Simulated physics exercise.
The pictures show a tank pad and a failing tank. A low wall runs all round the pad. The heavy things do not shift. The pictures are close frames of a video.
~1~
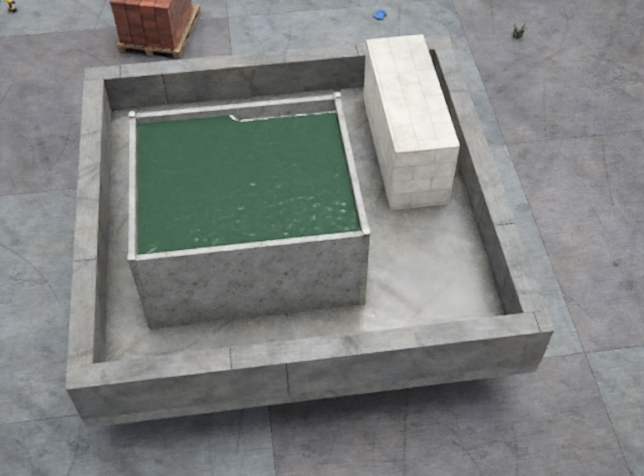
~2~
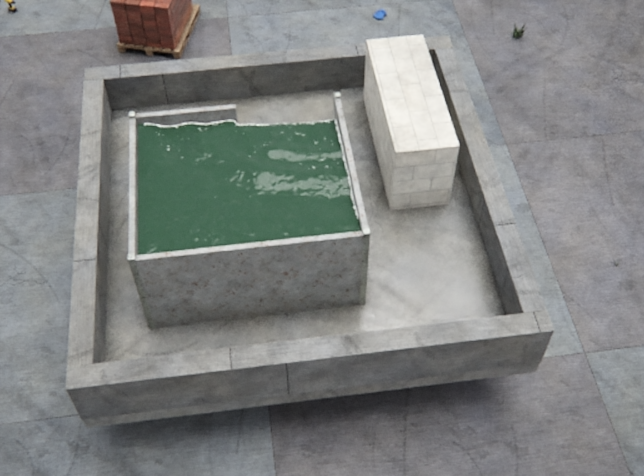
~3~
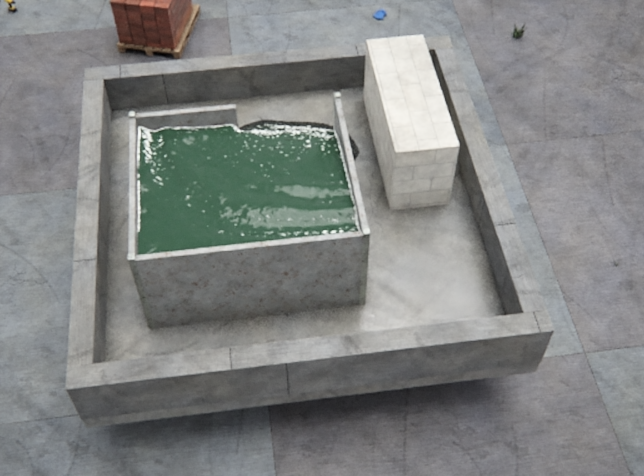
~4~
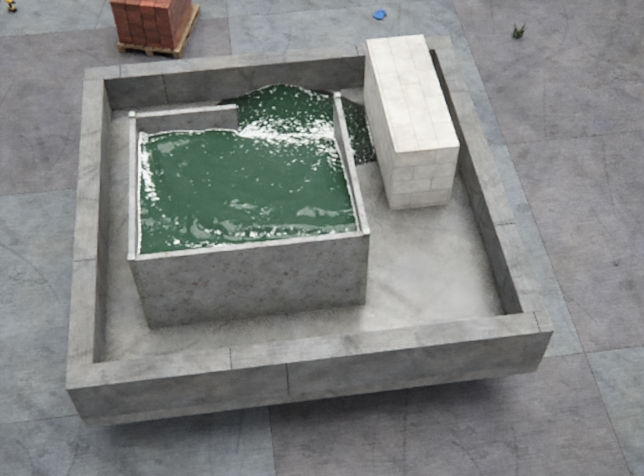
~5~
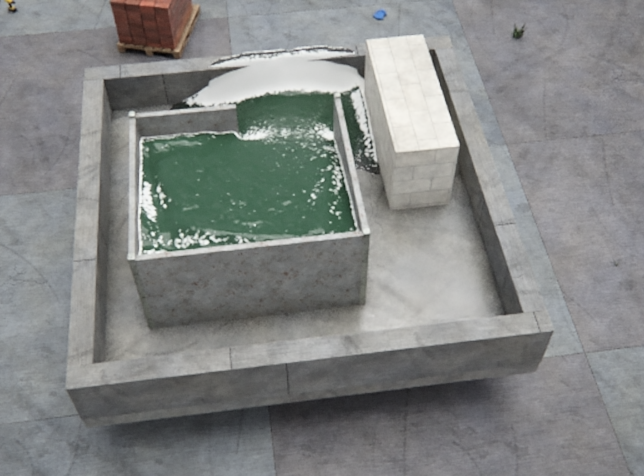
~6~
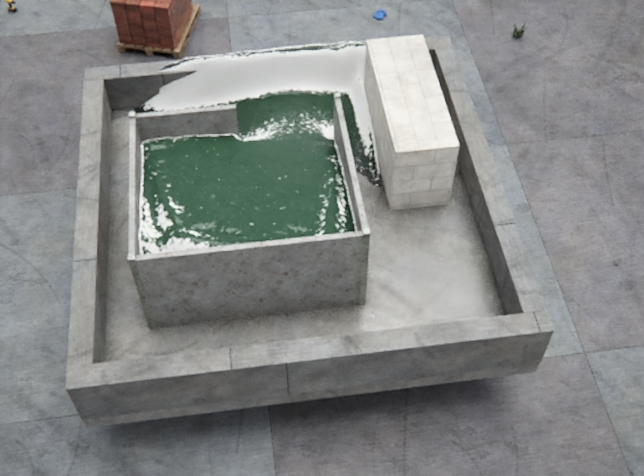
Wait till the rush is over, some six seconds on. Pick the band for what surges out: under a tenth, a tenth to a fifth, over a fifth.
It loses less than a tenth.
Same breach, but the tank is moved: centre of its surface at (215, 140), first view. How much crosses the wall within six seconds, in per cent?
Close to 10 %.
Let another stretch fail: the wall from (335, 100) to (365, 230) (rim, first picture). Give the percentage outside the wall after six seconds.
Some 14 per cent.
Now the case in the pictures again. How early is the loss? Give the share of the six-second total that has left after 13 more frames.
About 95 per cent.
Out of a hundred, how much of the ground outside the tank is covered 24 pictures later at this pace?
Near 100 in a hundred.
A moment on, water covers 40 % of the floor; the low wall has let 1 % over.
Next, water covers 45 % of the floor; the low wall has let 2 % over.
Then, water covers 75 % of the floor; the low wall has let 7 % over.
Later, water covers 80 % of the floor; the low wall has let 8 % over.
In the end, water covers 80 % of the floor; the low wall has let 8 % over.
